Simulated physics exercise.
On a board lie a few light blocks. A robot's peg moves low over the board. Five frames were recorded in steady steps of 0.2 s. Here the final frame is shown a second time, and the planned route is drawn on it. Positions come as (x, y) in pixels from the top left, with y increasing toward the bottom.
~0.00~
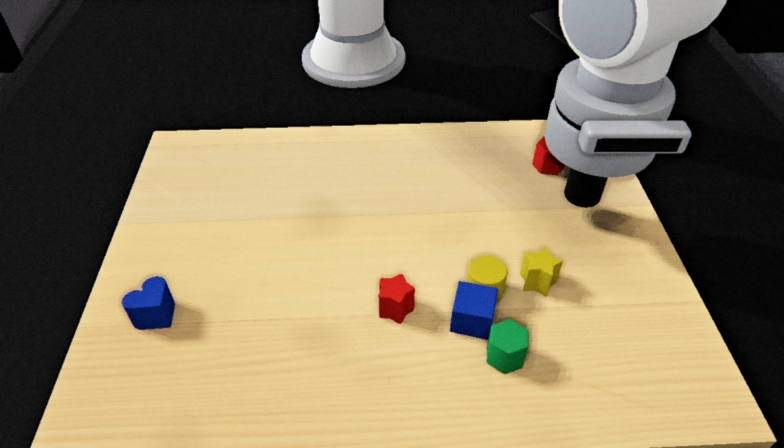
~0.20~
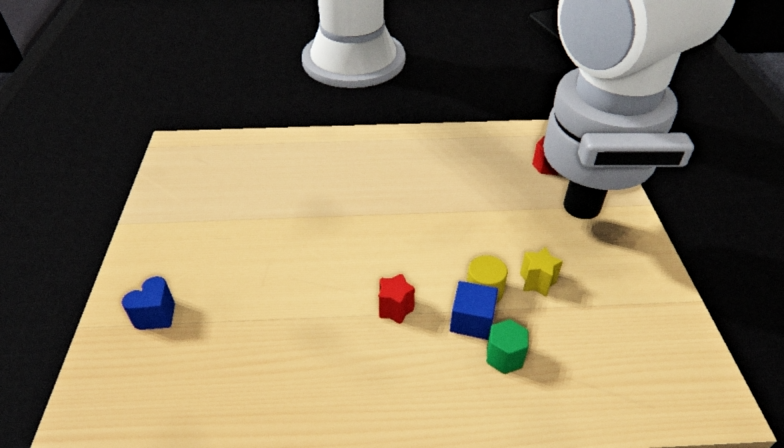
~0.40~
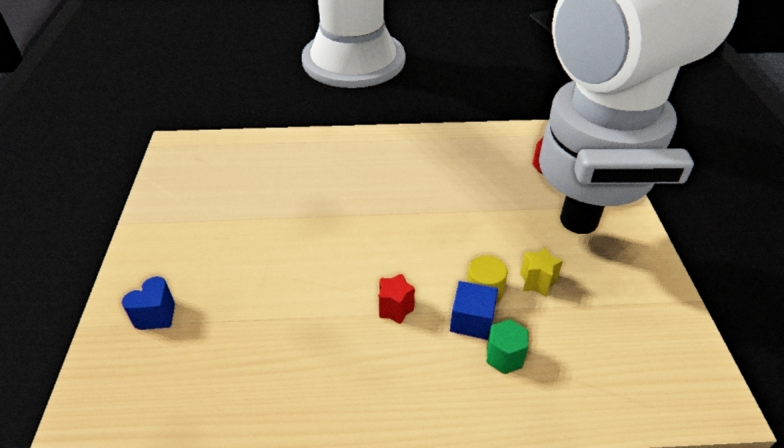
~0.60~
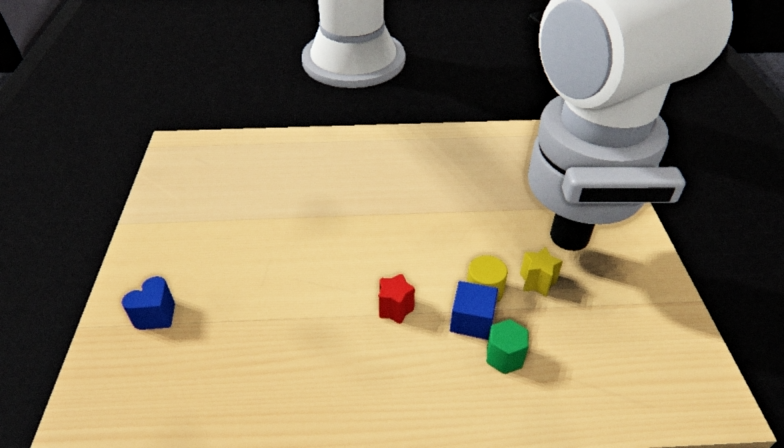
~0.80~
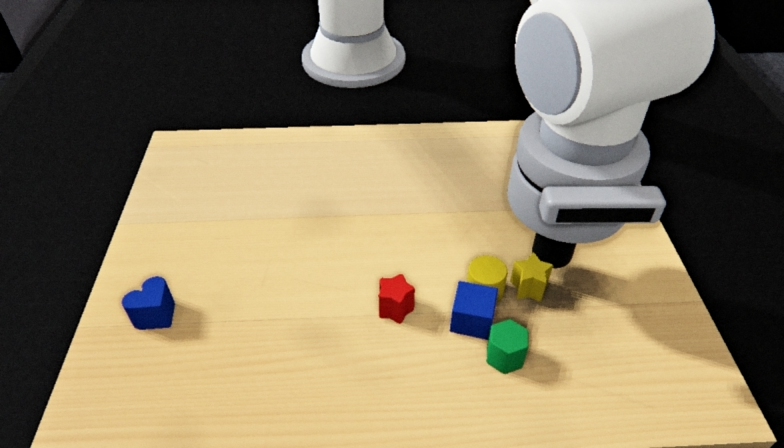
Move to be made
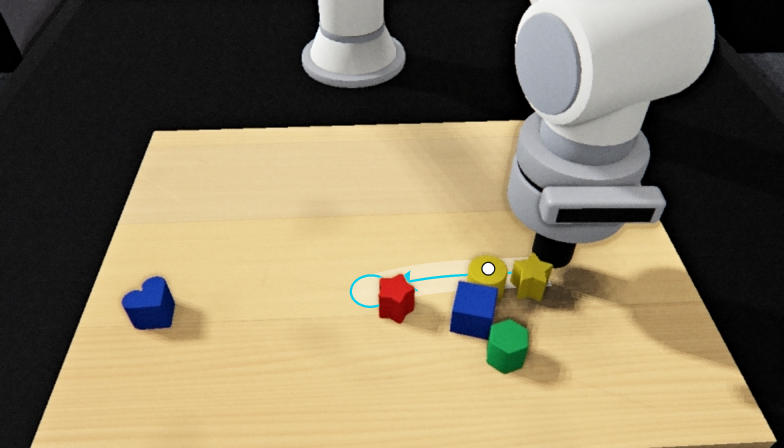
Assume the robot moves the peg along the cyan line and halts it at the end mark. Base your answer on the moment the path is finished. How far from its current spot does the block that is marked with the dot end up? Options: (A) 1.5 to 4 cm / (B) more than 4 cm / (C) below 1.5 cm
B - more than 4 cm.
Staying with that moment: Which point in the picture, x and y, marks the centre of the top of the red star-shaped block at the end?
The centre of its top will be at (371, 296).
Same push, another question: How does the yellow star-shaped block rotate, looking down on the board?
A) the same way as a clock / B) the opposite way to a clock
Answer: B.
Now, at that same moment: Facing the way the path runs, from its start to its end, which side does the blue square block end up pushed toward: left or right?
Pushed left.
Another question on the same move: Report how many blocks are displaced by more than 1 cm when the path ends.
Number moved: 3+.
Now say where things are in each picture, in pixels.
The first frame shows peg's lower end at (582, 197); red star-shaped block at (395, 287); blue square block at (476, 299); yellow disc at (488, 269); yellow star-shaped block at (543, 260).
The second frame shows peg at (581, 208); blocks still.
The third frame shows peg at (578, 222); blocks still.
The fourth frame shows peg at (569, 238); blocks still.
The fifth frame shows peg at (551, 255); red star-shaped block at (395, 287); blue square block at (476, 299); yellow disc at (488, 269); yellow star-shaped block at (534, 267).
Drawn move, from (547, 271) over (488, 274) and (429, 278) to (371, 291); the dot is on the yellow disc.
One third of the way, peg at (490, 258); blue square block at (460, 308), turned 30° anticlockwise; yellow disc at (439, 276); yellow star-shaped block at (478, 274), turned 15° anticlockwise.
Two thirds of the way, peg at (428, 263); red star-shaped block at (382, 292), turned 25° clockwise; blue square block at (455, 317), turned 35° anticlockwise; yellow disc at (417, 288); yellow star-shaped block at (453, 280), turned 70° anticlockwise.
At the end, peg at (370, 275); red star-shaped block at (371, 296), turned 15° clockwise; blue square block at (455, 317), turned 35° anticlockwise; yellow disc at (409, 291); yellow star-shaped block at (453, 280), turned 70° anticlockwise.
